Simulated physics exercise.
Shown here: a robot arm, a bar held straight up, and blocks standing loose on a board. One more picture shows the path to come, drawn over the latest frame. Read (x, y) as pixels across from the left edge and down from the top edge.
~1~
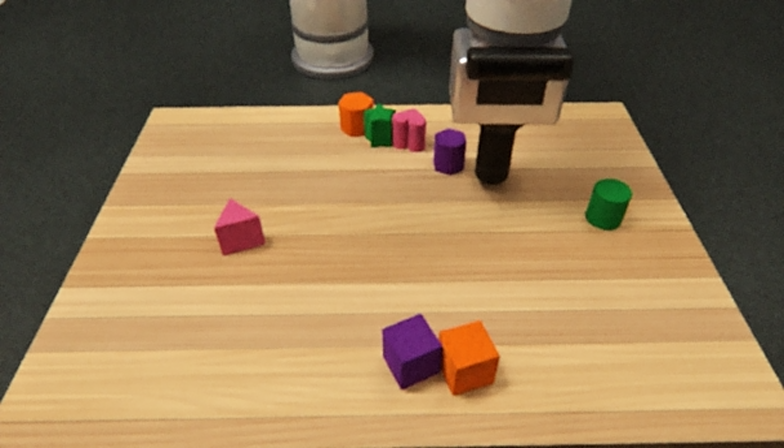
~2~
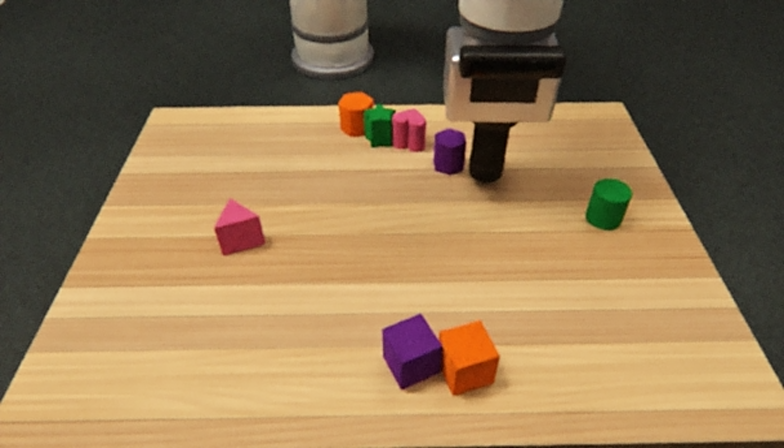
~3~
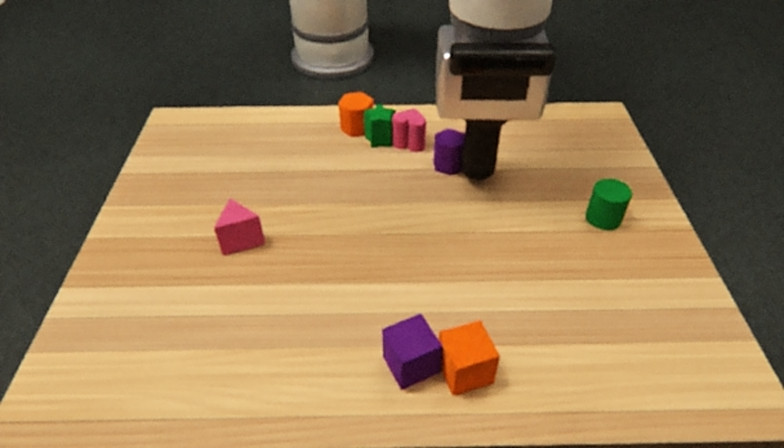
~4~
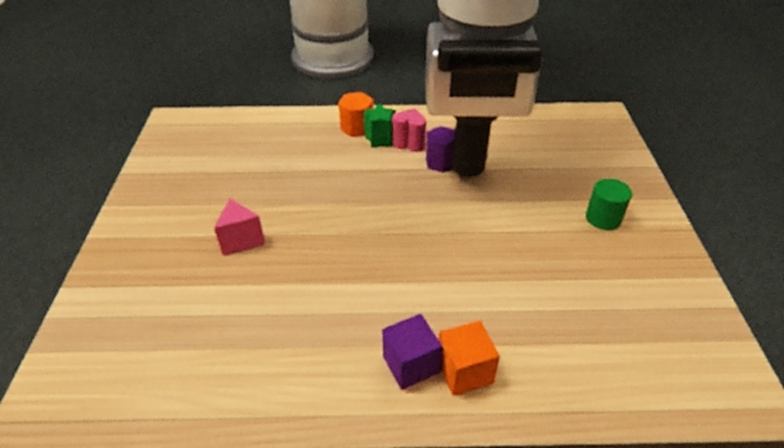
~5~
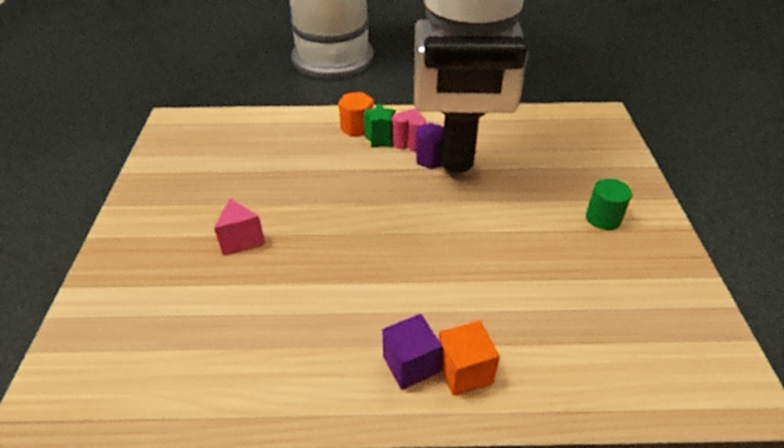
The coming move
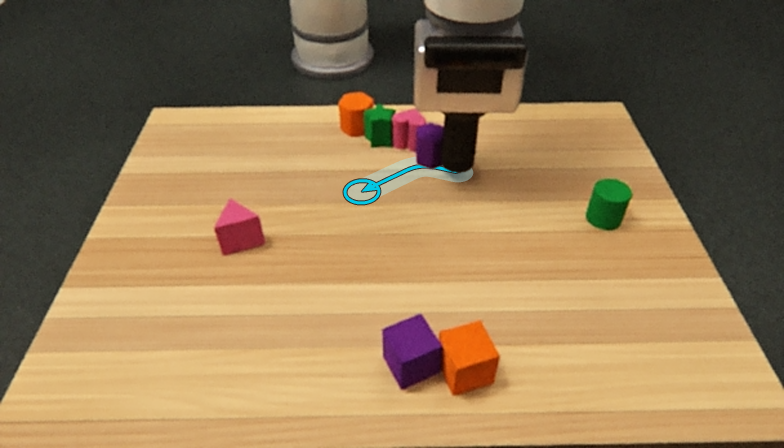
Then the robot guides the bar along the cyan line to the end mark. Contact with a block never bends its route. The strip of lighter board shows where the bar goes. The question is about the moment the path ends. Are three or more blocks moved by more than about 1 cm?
Going by the path, no.
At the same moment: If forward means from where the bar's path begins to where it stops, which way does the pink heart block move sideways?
To the right.
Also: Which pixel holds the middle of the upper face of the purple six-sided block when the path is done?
If I read the scene right, the answer is (408, 121).
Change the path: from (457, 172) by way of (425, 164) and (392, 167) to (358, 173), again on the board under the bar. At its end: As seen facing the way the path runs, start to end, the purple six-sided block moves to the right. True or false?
My answer: True.
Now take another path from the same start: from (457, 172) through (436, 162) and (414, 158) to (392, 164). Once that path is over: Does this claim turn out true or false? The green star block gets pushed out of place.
That claim is true.
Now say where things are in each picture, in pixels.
In the first picture, tip of the bar at (491, 174), middles of tops, green star block at (380, 112), pink heart block at (410, 116), purple six-sided block at (451, 137).
In the second picture, bar at (486, 173), nothing pushed.
In the third picture, bar at (478, 170), nothing pushed.
In the fourth picture, bar at (469, 167), purple six-sided block at (443, 135).
In the fifth picture, bar at (458, 163), green star block at (380, 112), pink heart block at (410, 116), purple six-sided block at (432, 131).
The line goes from (457, 172) via (422, 166) and (392, 177), ending at (362, 192).
The first path, step by step. One third of the way, bar at (422, 158); green star block at (377, 111), turned 15° anticlockwise; pink heart block at (406, 106), turned 30° anticlockwise; purple six-sided block at (410, 121), turned 55° clockwise.
Two thirds of the way, bar at (392, 169); green star block at (377, 111), turned 15° anticlockwise; pink heart block at (406, 106), turned 30° anticlockwise; purple six-sided block at (408, 121), turned 65° clockwise.
At the end, bar at (361, 183); green star block at (377, 111), turned 15° anticlockwise; pink heart block at (406, 106), turned 30° anticlockwise; purple six-sided block at (408, 121), turned 65° clockwise.
